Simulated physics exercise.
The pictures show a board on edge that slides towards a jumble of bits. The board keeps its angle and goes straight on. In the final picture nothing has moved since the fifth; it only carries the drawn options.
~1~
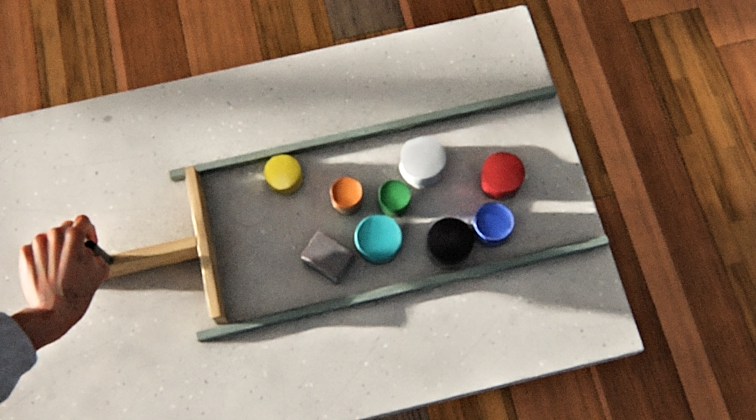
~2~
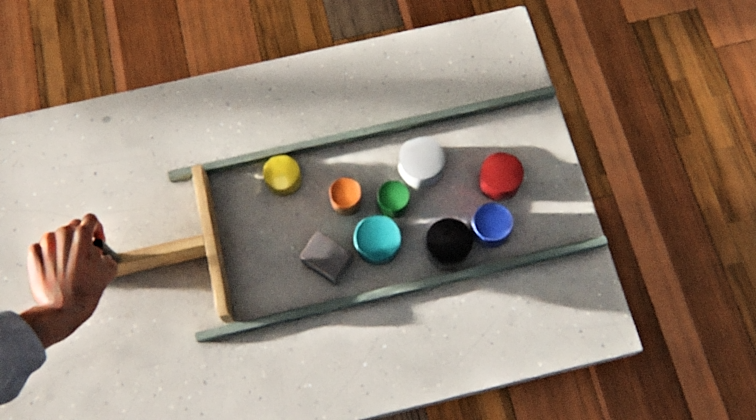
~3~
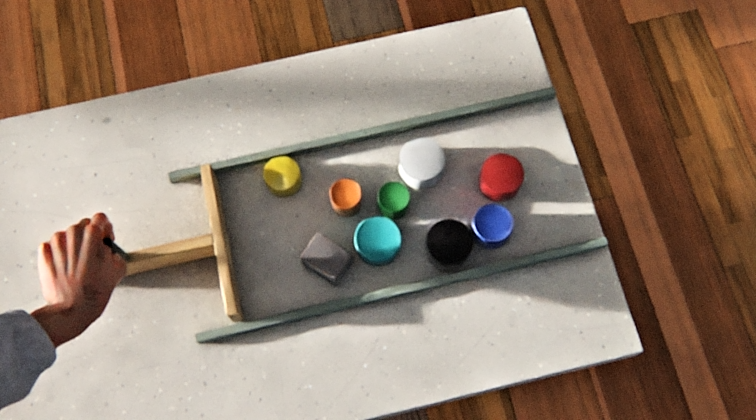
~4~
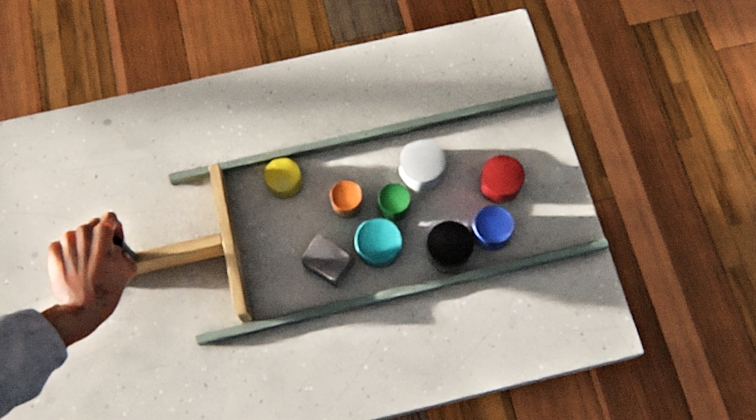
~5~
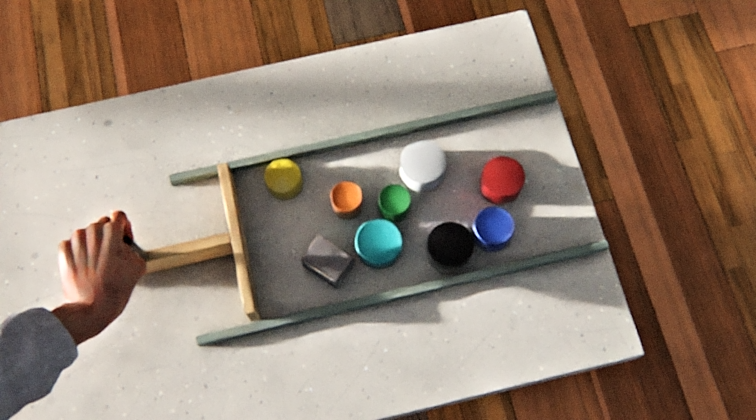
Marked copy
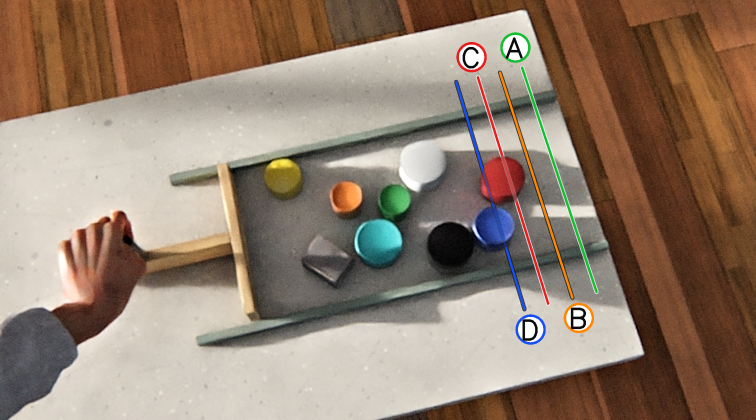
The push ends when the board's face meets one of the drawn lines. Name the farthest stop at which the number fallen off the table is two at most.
At C, and not beyond.
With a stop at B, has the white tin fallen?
Yes.
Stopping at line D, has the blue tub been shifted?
Yes.
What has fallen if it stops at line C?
It is the blue tub.
On the marked copy, A at (558, 174); B at (534, 180); C at (511, 185); D at (489, 190).
With C. Early on, board (336, 213); yellow tin (349, 165); grey block (371, 269).
Further on, board (437, 190); blue tub (546, 220); red tin (513, 183).
At the end, board (512, 173); blue tub over the edge; red tin (581, 176); one fallen.
As for the rest, A drops five; B drops four; D is within the limit but short.
